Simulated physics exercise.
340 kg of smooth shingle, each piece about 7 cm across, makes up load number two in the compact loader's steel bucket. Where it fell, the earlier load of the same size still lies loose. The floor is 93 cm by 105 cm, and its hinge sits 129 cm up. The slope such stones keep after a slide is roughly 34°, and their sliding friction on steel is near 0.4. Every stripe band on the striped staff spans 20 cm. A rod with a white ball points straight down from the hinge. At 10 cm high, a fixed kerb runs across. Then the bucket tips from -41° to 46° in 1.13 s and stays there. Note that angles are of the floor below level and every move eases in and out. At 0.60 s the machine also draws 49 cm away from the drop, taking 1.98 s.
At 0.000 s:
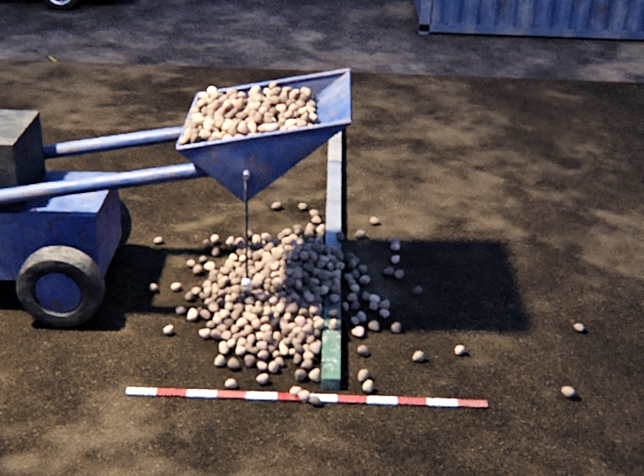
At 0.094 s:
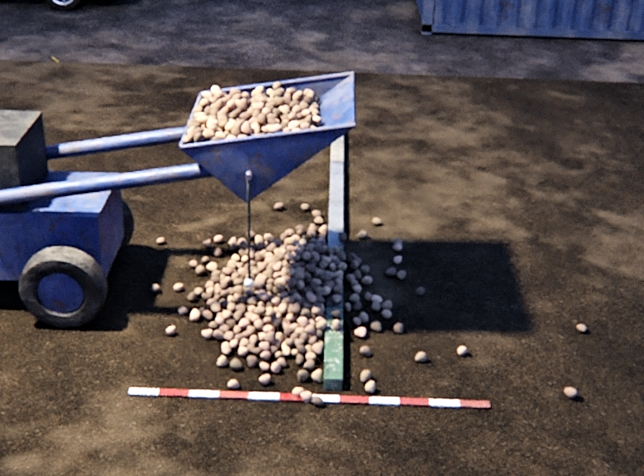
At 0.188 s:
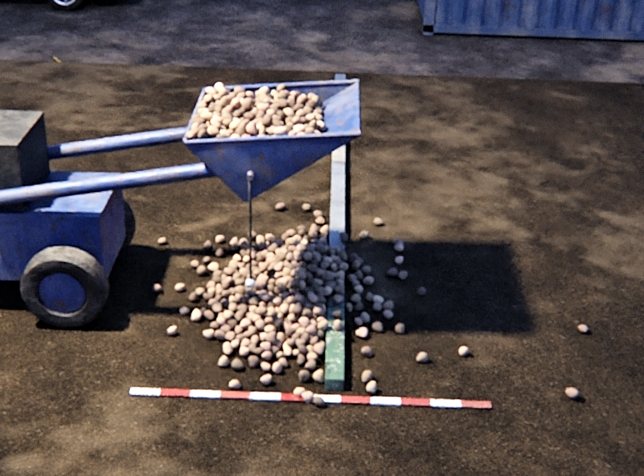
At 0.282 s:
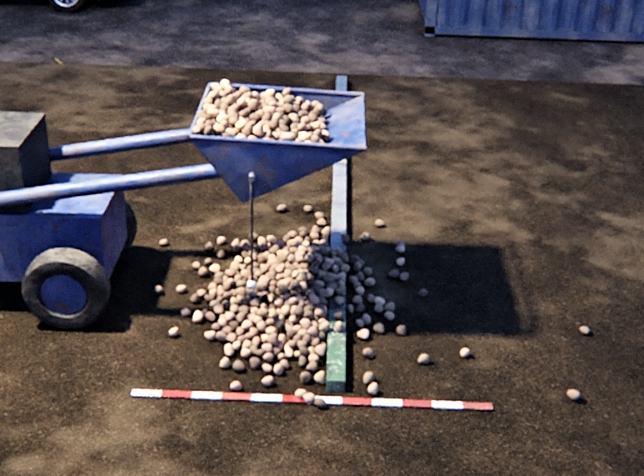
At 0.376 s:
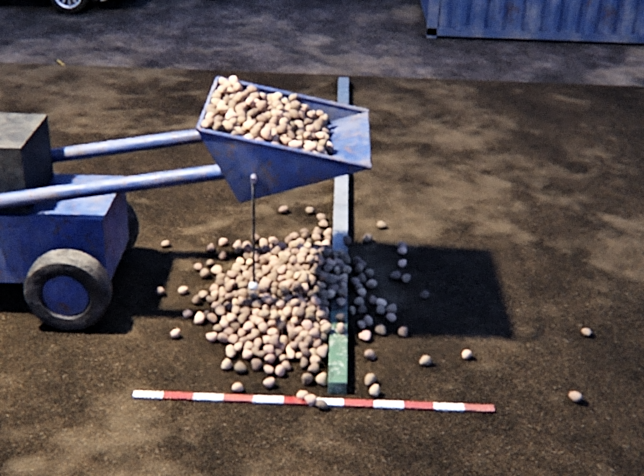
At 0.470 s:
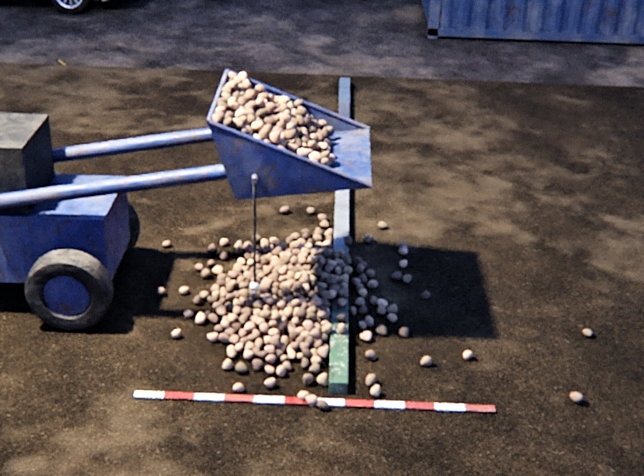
The video shows a blue loader holding a bucket of pale, rounded stones above a loose pile straddling a kerb. The bucket gradually tilts forward, its right lip lowering as the stones shift inside, while the pile below stays still.
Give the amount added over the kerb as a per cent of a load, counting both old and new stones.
About 77 per cent of a load.
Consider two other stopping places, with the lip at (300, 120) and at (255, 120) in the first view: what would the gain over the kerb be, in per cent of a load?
Roughly 30 per cent, then 5 per cent.
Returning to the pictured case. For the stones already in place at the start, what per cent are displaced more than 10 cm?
5 %.
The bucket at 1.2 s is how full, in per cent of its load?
Held: Around 35 % of the load.
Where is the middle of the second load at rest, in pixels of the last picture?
I'd point to about (382, 296).
After 0.9 s the floor is at 33°; in per cent of one load, 99 in the bucket, 95 on this side of the kerb, 6 over the kerb; the foremost stones are at (459, 310).
After 1.2 s the floor is at 46°; in per cent of one load, 34 in the bucket, 132 on this side of the kerb, 34 over the kerb; the foremost stones are at (459, 310).
After 3.0 s the floor is at 46°; in per cent of one load, 0 in the bucket, 117 on this side of the kerb, 83 over the kerb; the foremost stones are at (600, 297).
After 5.6 s the floor is at 46°; in per cent of one load, 0 in the bucket, 117 on this side of the kerb, 83 over the kerb; the foremost stones are at (600, 297). Net gain over the kerb, 77.
